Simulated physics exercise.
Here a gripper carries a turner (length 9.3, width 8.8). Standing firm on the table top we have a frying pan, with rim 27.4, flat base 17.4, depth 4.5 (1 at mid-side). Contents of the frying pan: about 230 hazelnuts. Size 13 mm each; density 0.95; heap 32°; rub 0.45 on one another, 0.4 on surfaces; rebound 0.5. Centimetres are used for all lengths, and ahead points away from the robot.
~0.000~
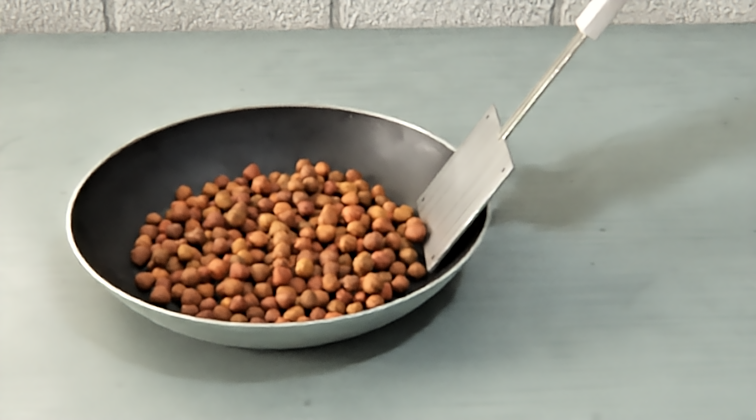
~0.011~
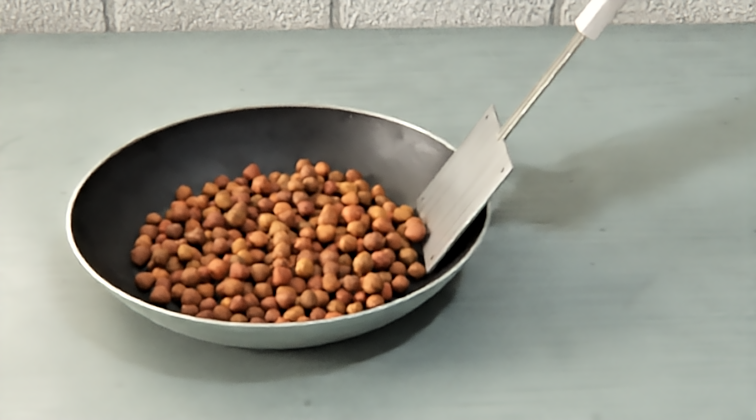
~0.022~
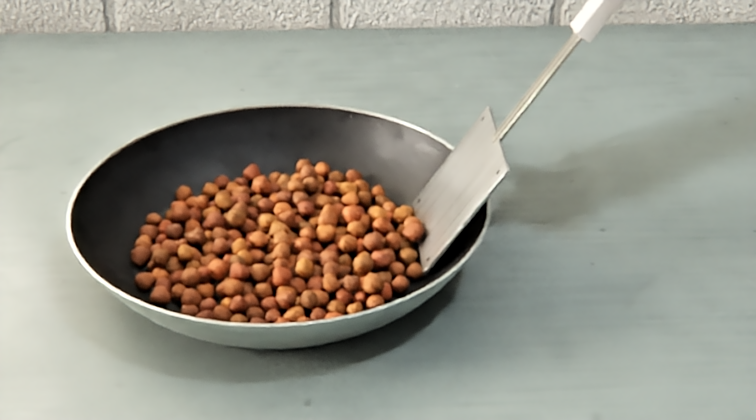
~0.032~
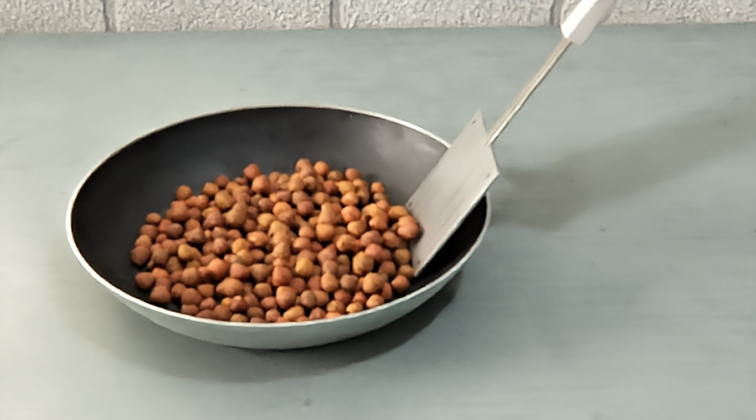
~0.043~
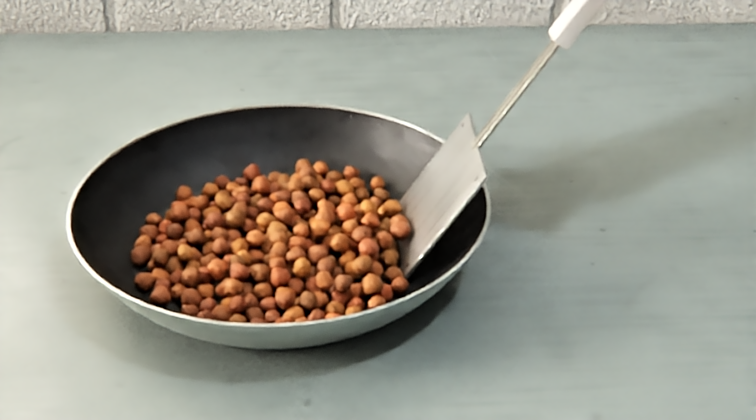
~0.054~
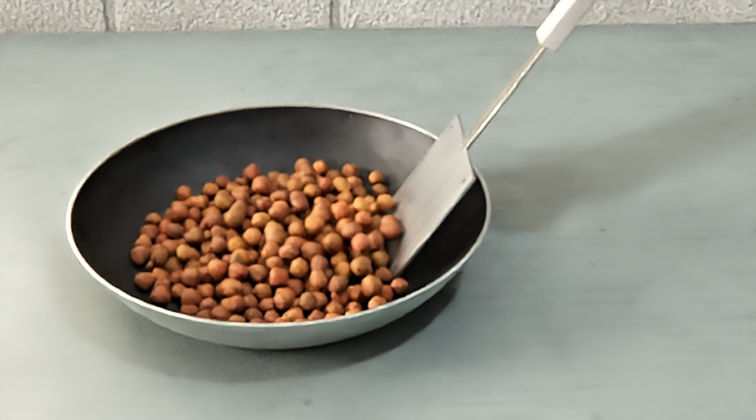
The video shows a metal turner with a white handle inside the right side of a dark frying pan of round brown nuts, first nearly still, then sliding slowly left and pressing the nearest nuts slightly together.
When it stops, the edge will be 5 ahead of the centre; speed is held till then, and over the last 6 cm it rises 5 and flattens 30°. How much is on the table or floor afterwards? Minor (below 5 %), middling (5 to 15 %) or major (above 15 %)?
Minor.
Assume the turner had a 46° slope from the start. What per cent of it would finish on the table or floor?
Some 0 in a hundred.
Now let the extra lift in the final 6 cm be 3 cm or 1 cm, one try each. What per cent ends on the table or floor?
0 and 0 per cent.
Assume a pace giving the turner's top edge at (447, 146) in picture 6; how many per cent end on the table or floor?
I'd say around 10 per cent.
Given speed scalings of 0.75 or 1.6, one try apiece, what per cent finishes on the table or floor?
The two tries give about 0 and 10 in a hundred.
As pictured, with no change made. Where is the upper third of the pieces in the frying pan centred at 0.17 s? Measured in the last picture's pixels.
I'd put it somewhere near (233, 232).
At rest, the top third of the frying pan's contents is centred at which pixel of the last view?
Approximately at pixel (165, 233).
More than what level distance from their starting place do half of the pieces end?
Somewhere about 3 centimetres, I'd say.
After 0.11 s, sloping 57°, highest piece 5 above the table; 232 in the frying pan.
After 0.17 s, sloping 45°, highest piece 5 above the table; 232 in the frying pan.
After 0.40 s, sloping 27°, highest piece 4 above the table; 229 in the frying pan, 2 on the table or floor, 1 on the blade or in flight.
After 1.45 s, sloping 27°, highest piece 4 above the table; 229 in the frying pan, 3 on the table or floor.
In the end, 229 in the frying pan, 3 on the table or floor. That is 1 % on the table or floor.
